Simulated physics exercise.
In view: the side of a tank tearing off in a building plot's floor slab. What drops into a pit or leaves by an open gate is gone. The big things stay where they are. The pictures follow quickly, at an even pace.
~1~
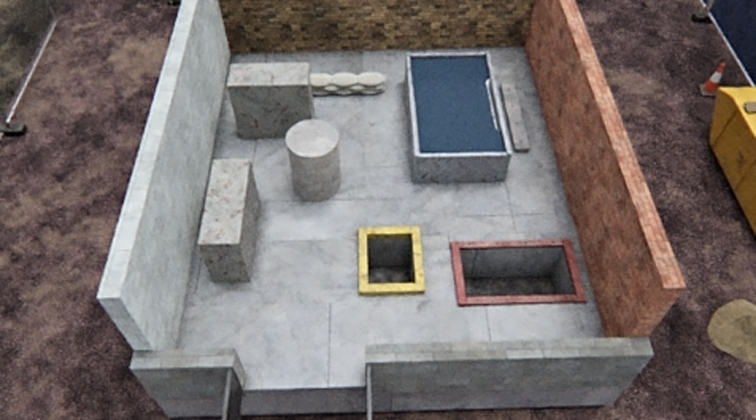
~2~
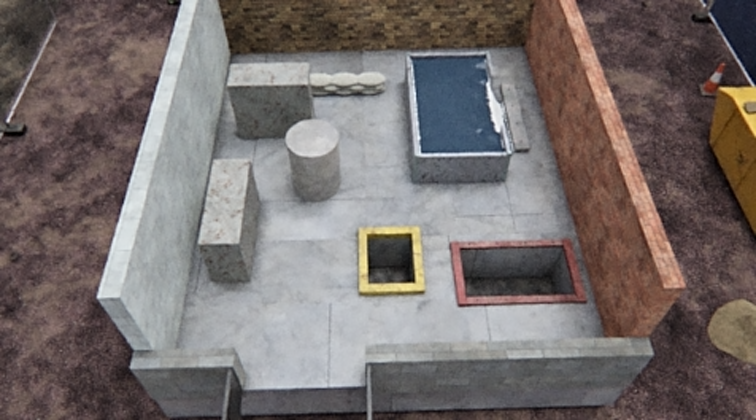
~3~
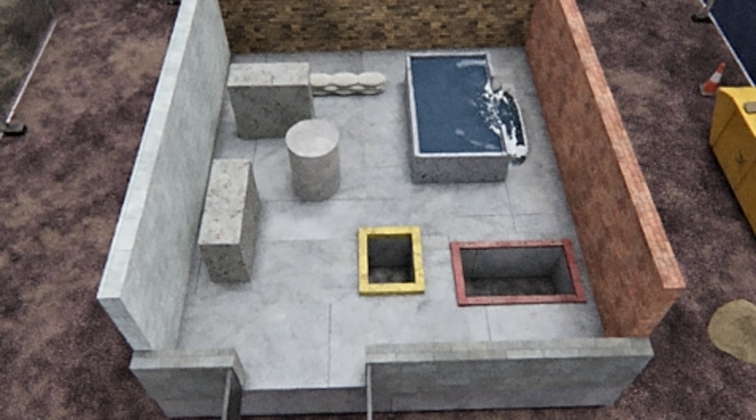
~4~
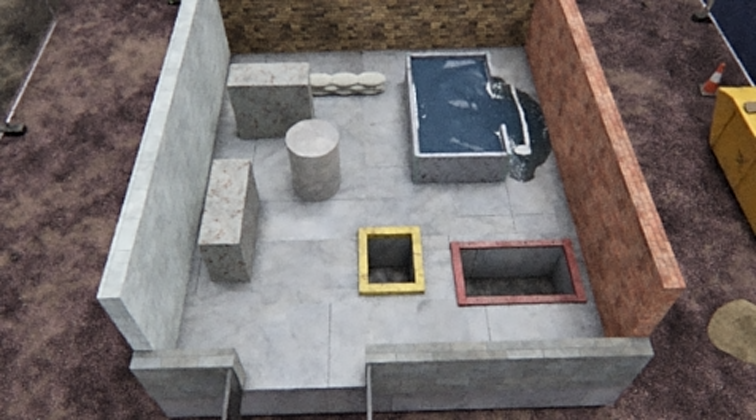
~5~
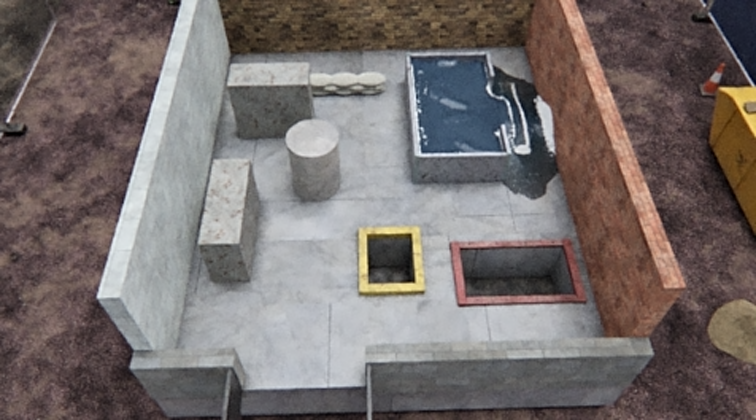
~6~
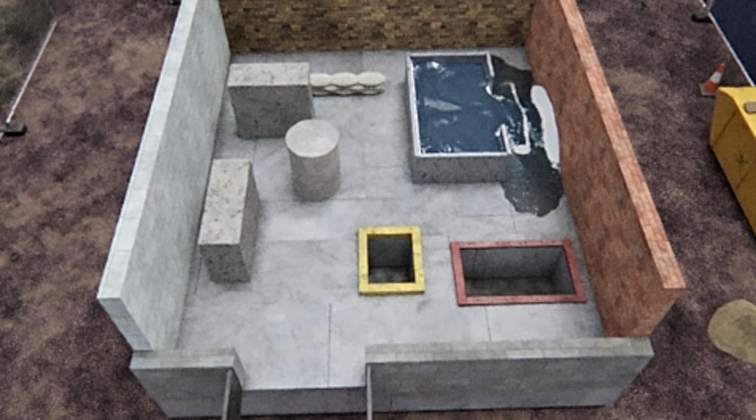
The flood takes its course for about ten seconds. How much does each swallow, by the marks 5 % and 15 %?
In the end: The gate takes less than 5 %; the yellow pit takes less than 5 %; the red pit takes more than 15 %.
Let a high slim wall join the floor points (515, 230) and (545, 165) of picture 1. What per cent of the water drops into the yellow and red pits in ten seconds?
In per cent: Yellow 2, red 2.
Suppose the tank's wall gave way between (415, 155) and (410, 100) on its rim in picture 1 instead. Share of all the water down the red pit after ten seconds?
Parts in a hundred: Red 0.
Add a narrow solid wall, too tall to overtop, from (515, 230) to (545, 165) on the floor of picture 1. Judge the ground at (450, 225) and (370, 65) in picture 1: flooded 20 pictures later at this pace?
In that order: Flooded, flooded.
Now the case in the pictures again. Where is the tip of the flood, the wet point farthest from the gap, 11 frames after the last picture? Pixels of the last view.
At about (603, 361).
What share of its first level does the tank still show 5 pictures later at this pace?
Roughly 64 per cent.
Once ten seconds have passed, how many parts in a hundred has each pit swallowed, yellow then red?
In turn 0 and 18 per cent.
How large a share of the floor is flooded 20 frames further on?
Close to 35 %.
A moment on, water covers 15 % of the floor; the gate 0 %, the yellow pit 0 %, the red pit 0 %.
Next, water covers 20 % of the floor; the gate 0 %, the yellow pit 0 %, the red pit 4 %.
Then, water covers 35 % of the floor; the gate 0 %, the yellow pit 0 %, the red pit 11 %.
Later, water covers 55 % of the floor; the gate 0 %, the yellow pit 0 %, the red pit 16 %.
In the end, water covers 85 % of the floor; the gate 1 %, the yellow pit 0 %, the red pit 19 %.
